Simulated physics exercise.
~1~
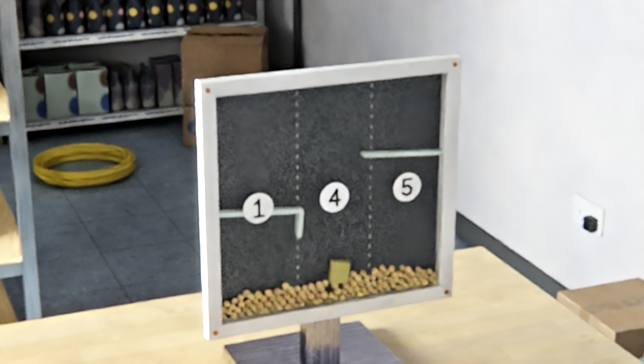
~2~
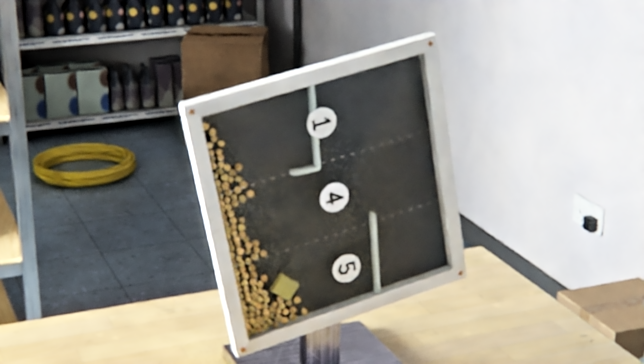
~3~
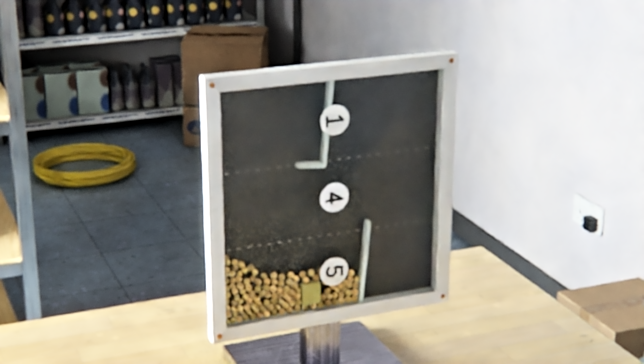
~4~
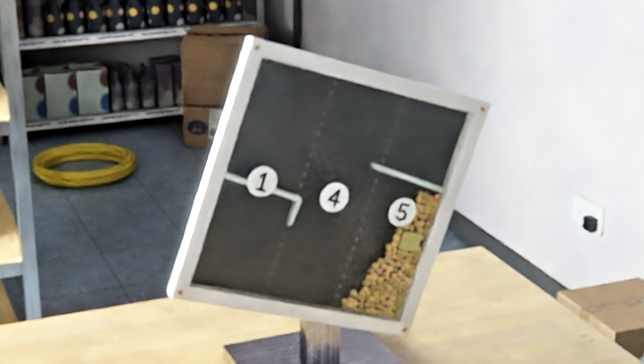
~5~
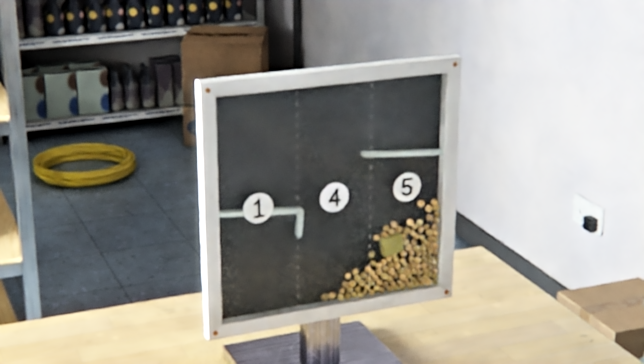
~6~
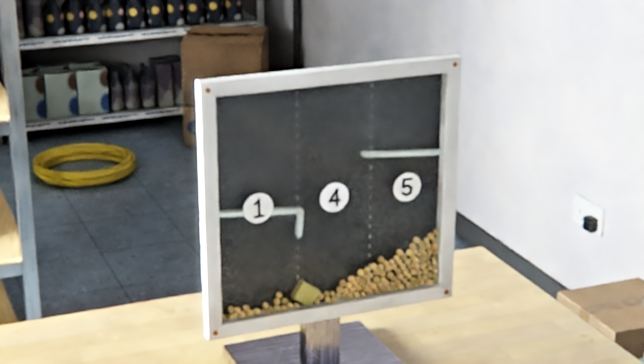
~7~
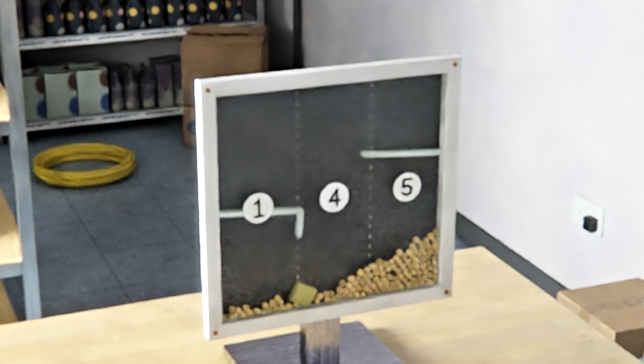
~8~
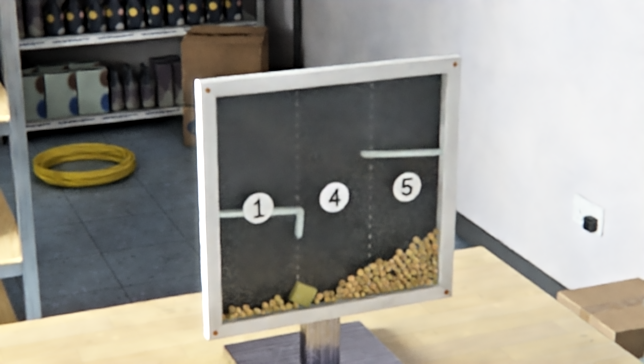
The video shows a square case of pale wooden beads and a yellow block turning clockwise on its stand, then swinging back level. The contents slide left, then pile up on the right, and finally slump leftward, settling deepest at right with the block near the bottom middle.
